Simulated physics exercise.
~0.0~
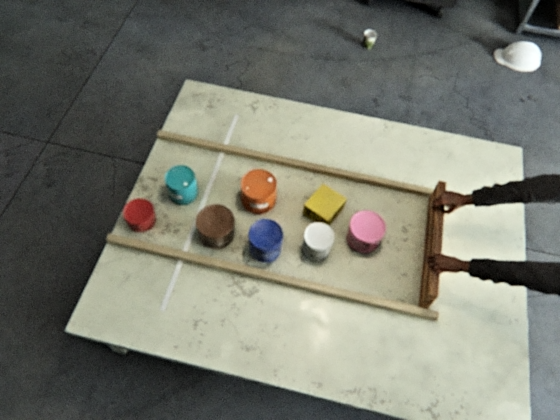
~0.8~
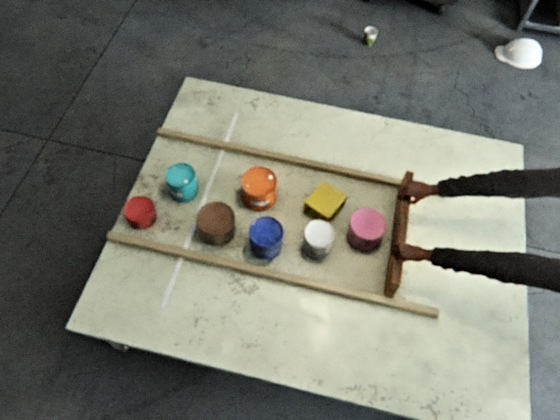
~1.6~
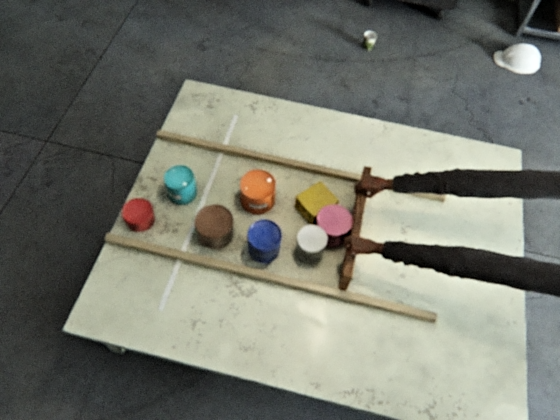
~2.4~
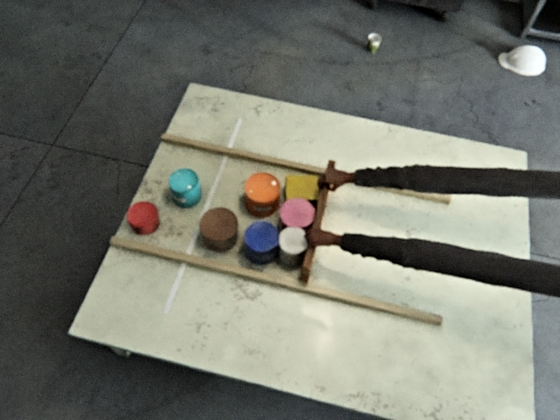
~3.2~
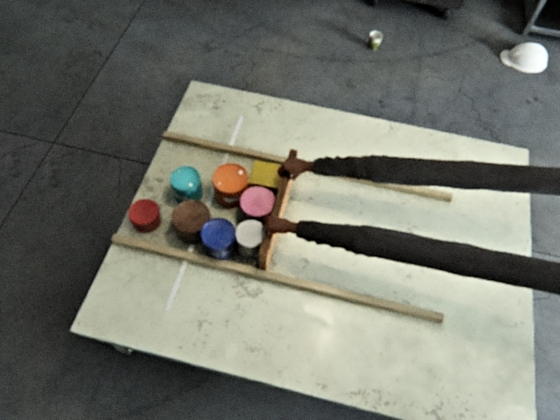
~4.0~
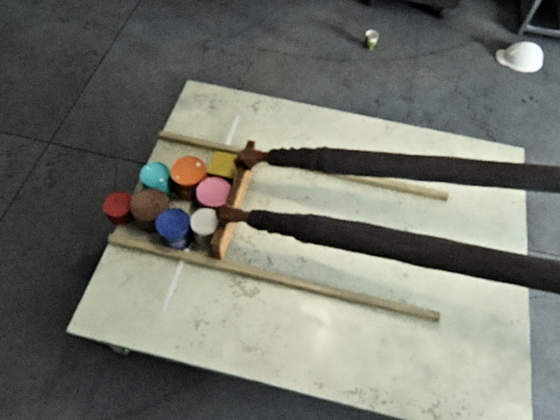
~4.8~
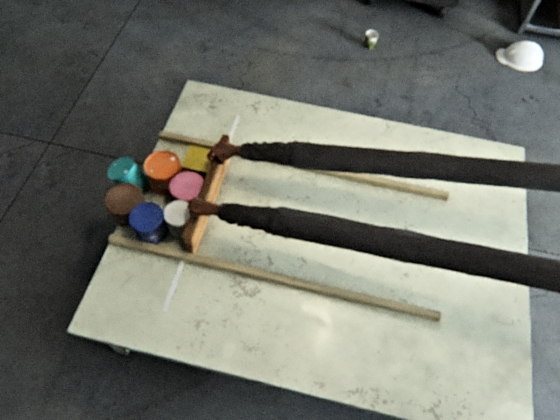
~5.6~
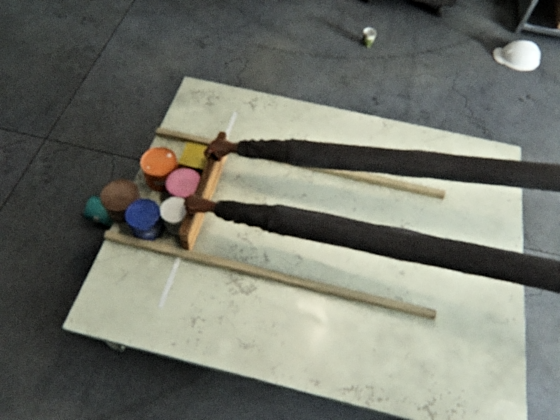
On a raised deck, arms push a plank left, bunching pails and sending the red, then the turquoise, over the edge.
